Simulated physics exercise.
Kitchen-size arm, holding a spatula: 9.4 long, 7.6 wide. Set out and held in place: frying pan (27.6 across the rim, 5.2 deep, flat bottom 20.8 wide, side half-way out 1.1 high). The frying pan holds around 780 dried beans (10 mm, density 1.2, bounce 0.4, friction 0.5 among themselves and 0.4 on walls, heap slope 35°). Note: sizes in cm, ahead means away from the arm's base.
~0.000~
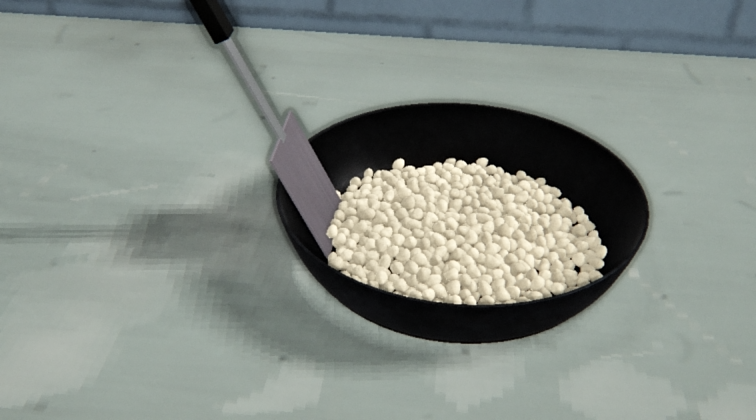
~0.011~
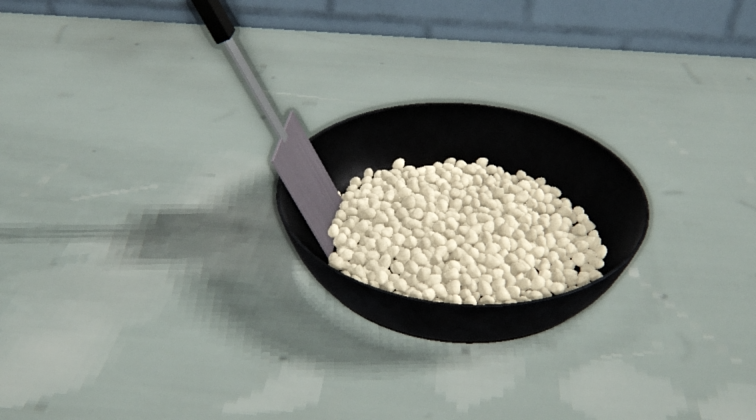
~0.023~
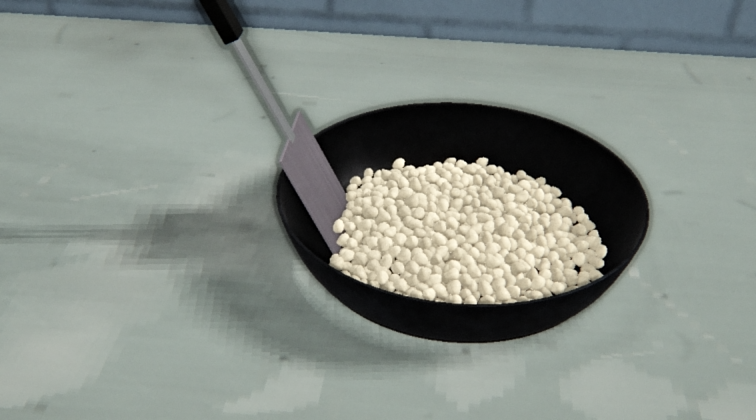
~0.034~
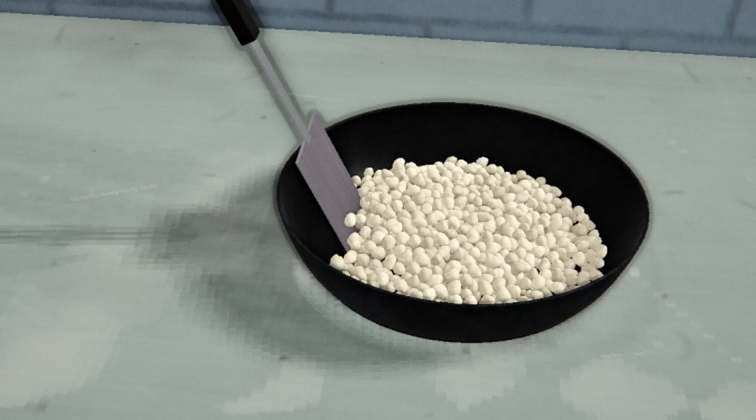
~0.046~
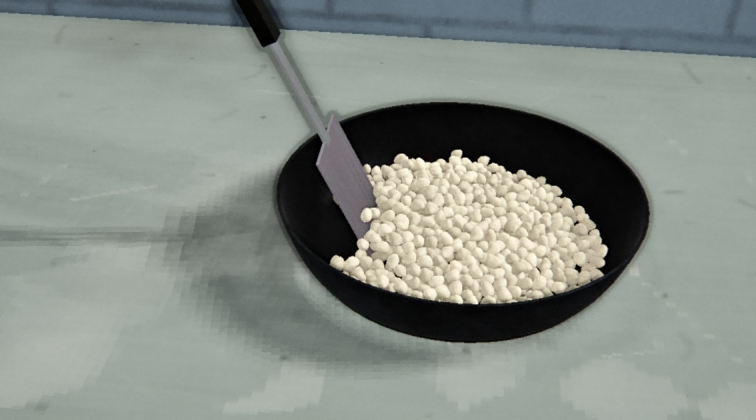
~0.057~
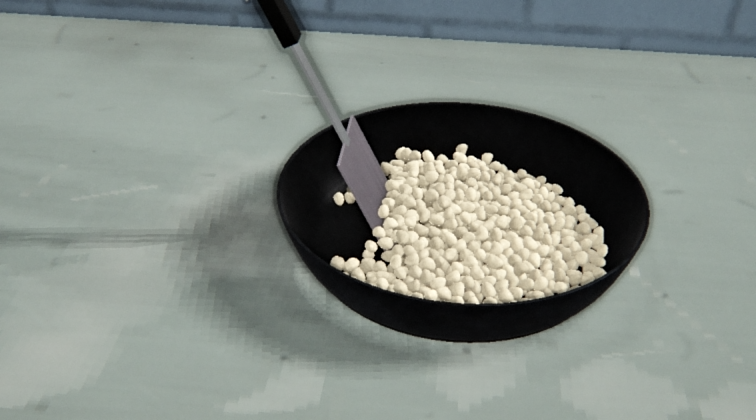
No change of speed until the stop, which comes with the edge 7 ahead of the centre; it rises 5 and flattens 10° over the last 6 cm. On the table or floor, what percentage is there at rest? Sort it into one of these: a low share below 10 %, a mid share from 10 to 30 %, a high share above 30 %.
A mid share, from 10 to 30 %.
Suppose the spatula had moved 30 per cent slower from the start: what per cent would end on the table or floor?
In that case, close to 5 per cent.
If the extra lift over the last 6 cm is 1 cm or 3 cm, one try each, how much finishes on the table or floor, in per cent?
First try about 5 %, second try about 15 %.
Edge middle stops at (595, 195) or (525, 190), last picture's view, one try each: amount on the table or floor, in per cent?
Roughly 20 and 15 per cent.
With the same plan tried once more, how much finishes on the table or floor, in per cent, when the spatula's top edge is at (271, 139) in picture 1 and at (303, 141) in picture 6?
Around 0 per cent finishes on the table or floor.
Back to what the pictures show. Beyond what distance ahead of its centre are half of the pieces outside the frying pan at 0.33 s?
It comes to near 30 cm ahead of the middle.
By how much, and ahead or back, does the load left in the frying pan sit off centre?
Forward offset: Roughly 4.5 cm.
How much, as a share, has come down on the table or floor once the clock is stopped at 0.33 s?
Share at that moment: Roughly 15 %.
After 0.08 s, sloping 64°, highest piece 7 above the table; 783 in the frying pan.
After 0.11 s, sloping 61°, highest piece 9 above the table; 783 in the frying pan.
After 0.33 s, sloping 54°, highest piece 8 above the table; 667 in the frying pan, 98 on the table or floor, 18 on the blade or in flight.
After 1.38 s, sloping 54°, highest piece 6 above the table; 667 in the frying pan, 116 on the table or floor.
At rest, 667 in the frying pan, 116 on the table or floor. That is 15 % on the table or floor.
